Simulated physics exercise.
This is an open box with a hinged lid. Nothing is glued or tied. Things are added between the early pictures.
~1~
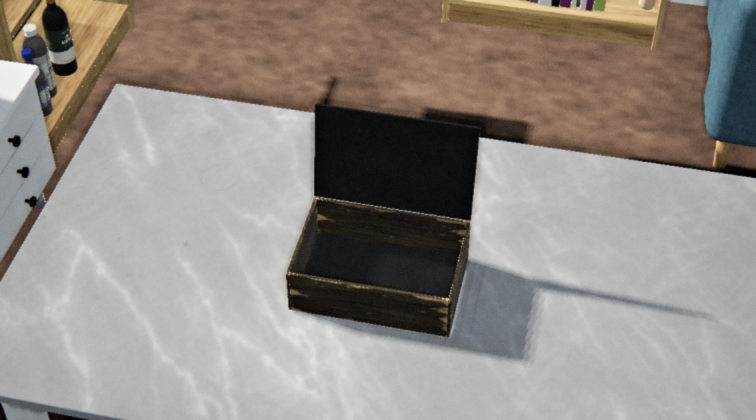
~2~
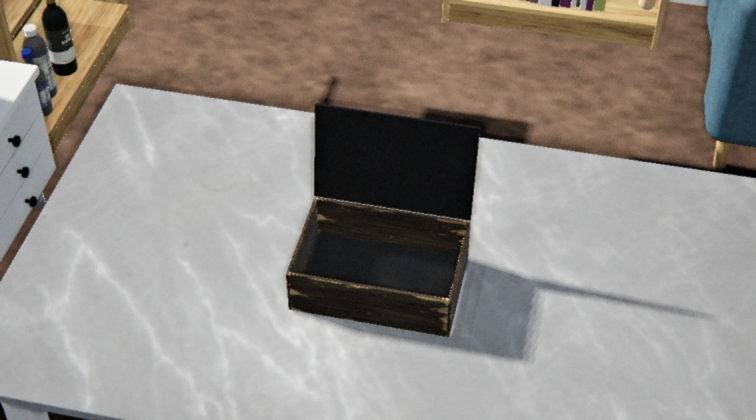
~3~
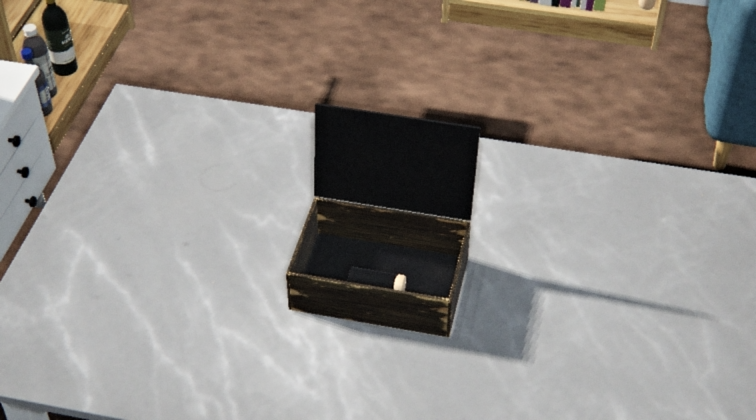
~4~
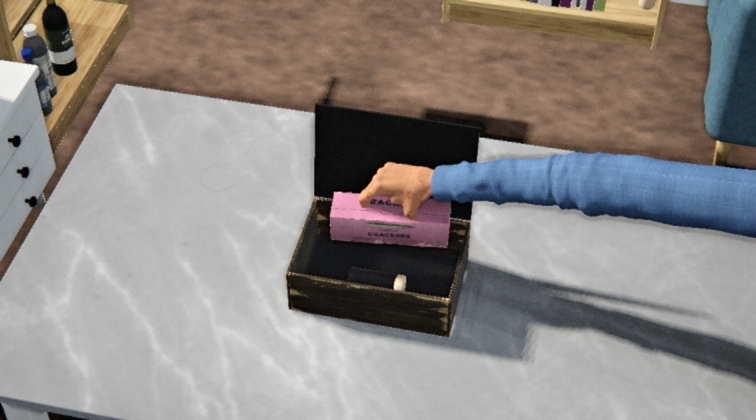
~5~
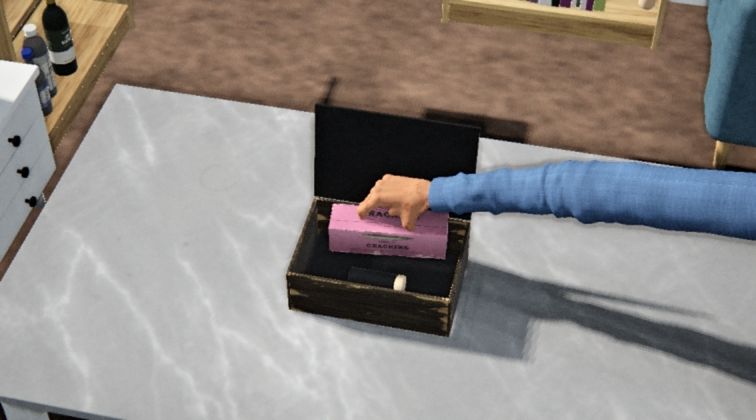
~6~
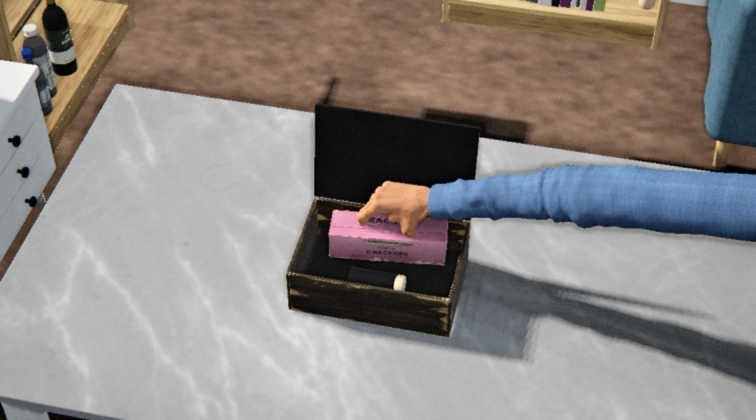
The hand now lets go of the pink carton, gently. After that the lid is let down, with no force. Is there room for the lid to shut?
Outcome: The lid shuts flat.
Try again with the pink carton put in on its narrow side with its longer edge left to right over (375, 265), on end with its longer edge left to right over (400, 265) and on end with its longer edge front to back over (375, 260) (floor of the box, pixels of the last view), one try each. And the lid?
In the first case it closes; in the second case it stays ajar; in the third case it stays ajar.
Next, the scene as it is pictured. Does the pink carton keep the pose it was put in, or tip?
The pink carton stays as placed.
Then, 1.10 s past the last view, lid starting down; pink carton displaced a little near (389, 256).
Then, 1.60 s past the last view, lid 57° above the rim; pink carton displaced a little near (389, 256).
Then, 1.90 s past the last view, lid 17° above the rim; pink carton displaced a little near (389, 256).
Finally, lid shut; moved from the start, pink carton; black shaker still in place. Final places as the last picture's camera would see them, pink carton near (389, 256).
